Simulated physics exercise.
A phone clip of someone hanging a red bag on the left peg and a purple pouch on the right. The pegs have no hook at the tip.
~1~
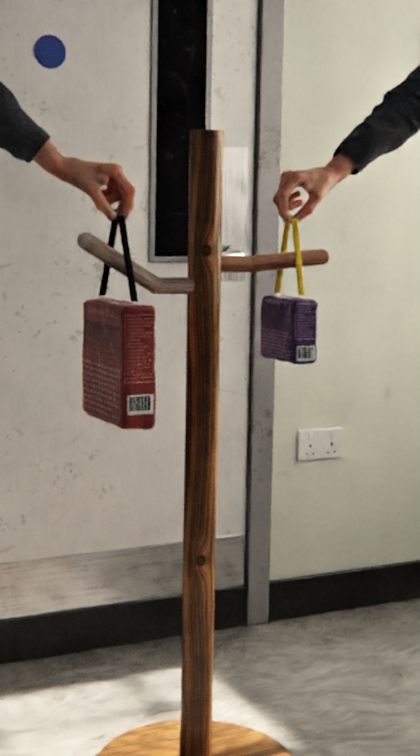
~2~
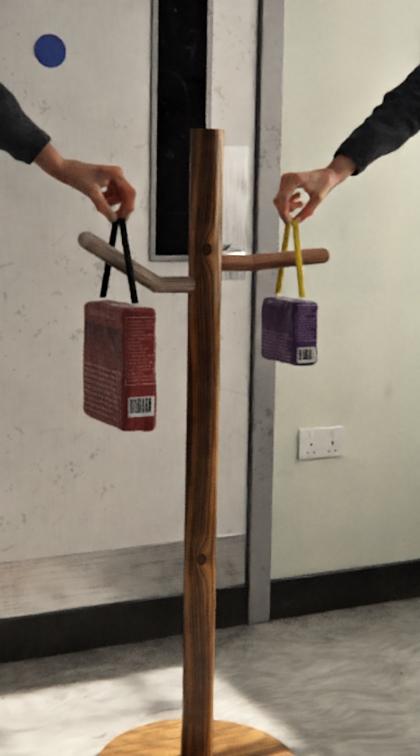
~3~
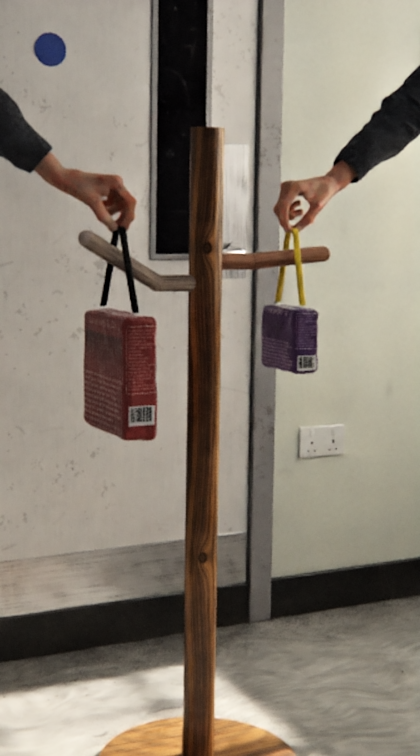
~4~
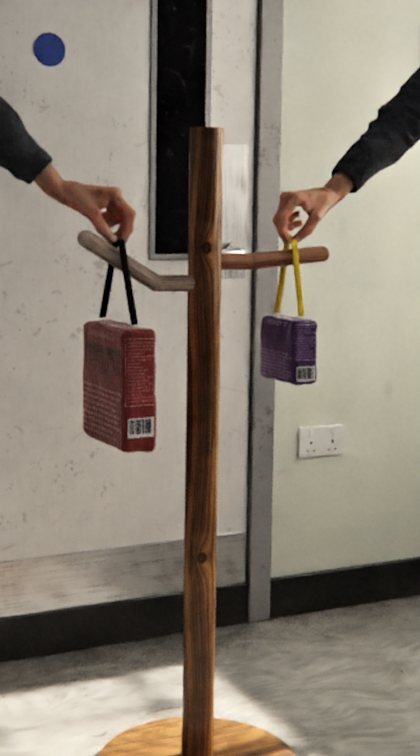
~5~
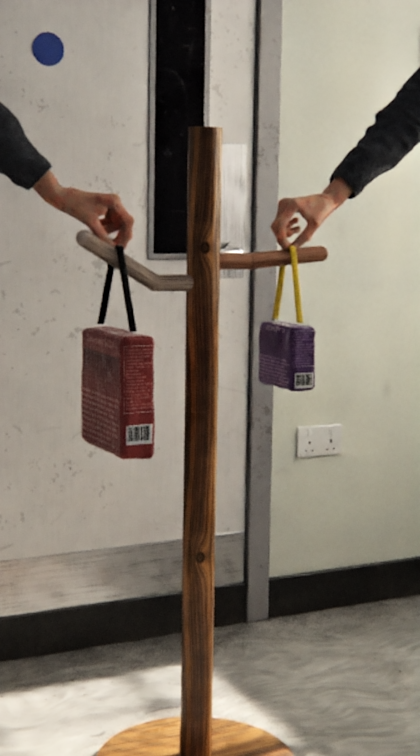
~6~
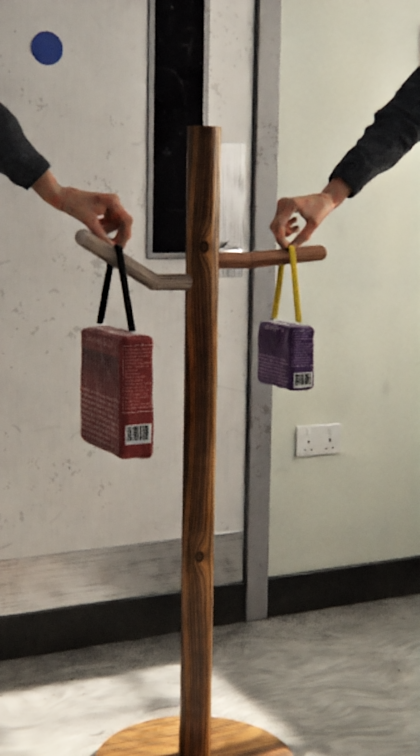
The footage shows two hands holding a red bag by its black strap and a purple pouch by its yellow strap at the pegs of a wooden stand, lowering both slightly before keeping them nearly still.
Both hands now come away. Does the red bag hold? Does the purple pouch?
The red bag holds on, the purple pouch remains on its peg.
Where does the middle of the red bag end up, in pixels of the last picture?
Close to (159, 415).
Then, 0.24 s on from there, red bag still up near (117, 396); purple pouch still up near (285, 356).
Then, 0.44 s on from there, red bag still up near (124, 398); purple pouch still up near (285, 357).
Then, 0.96 s on from there, red bag still up near (148, 410); purple pouch still up near (284, 356).
In the end, red bag still up near (159, 415); purple pouch still up near (284, 356). The red bag remains on its peg and the purple pouch stays hanging.
